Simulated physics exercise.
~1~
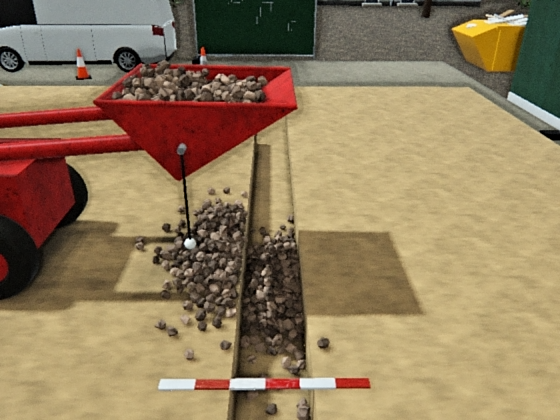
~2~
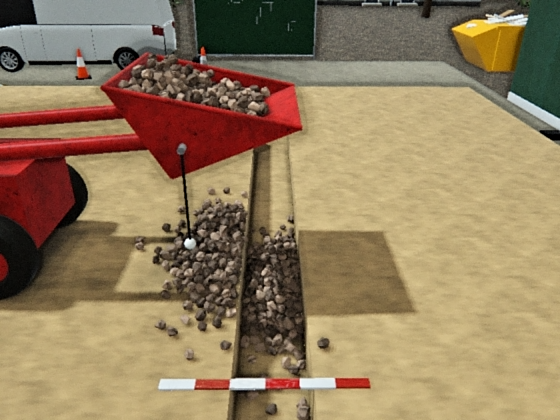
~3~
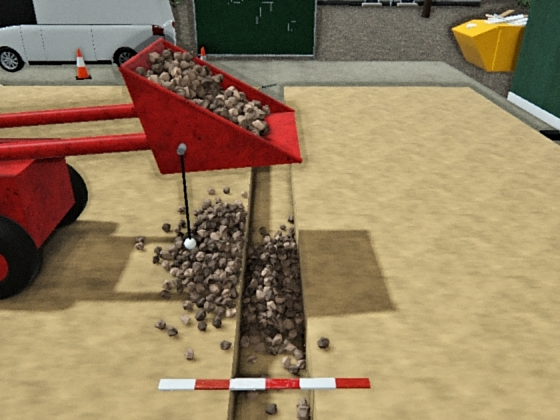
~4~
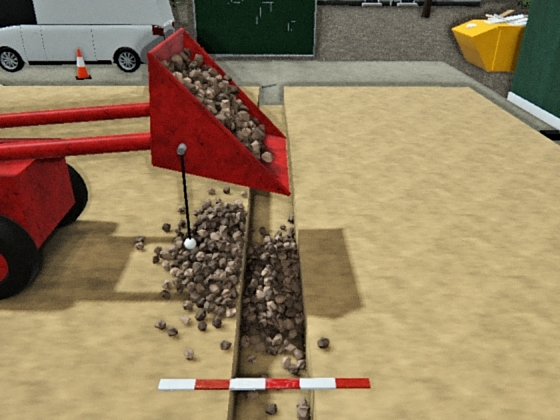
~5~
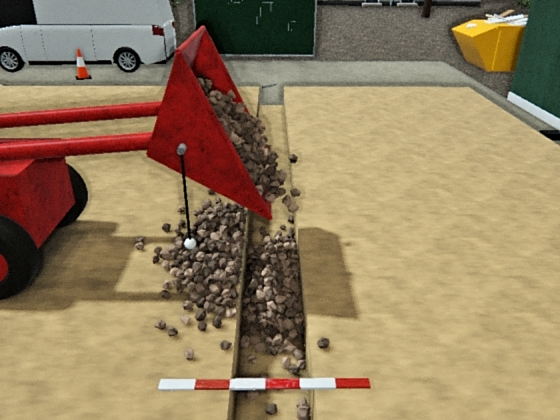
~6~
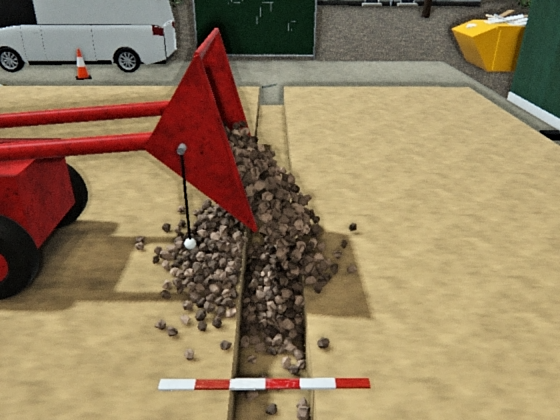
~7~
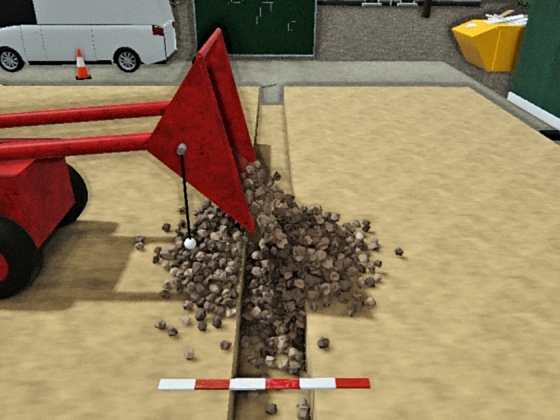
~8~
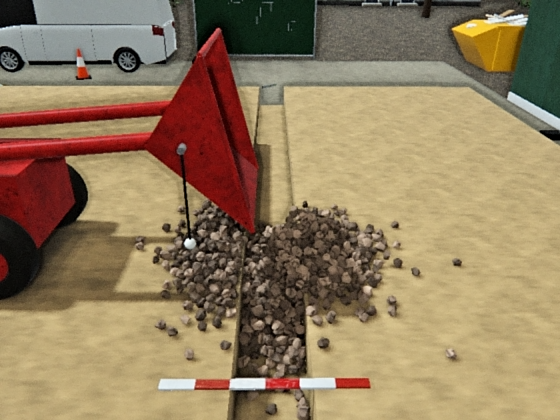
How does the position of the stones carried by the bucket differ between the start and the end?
At the start they are piled inside the raised red bucket, and at the end they lie lower down, in the trench and scattered over the ground to its right.
In the video, a red loader bucket full of brown stones tips forward beside a narrow trench that already has loose stones in and around it. The stones pour out into the trench and spill over its right side, leaving the tilted bucket empty above the heap.
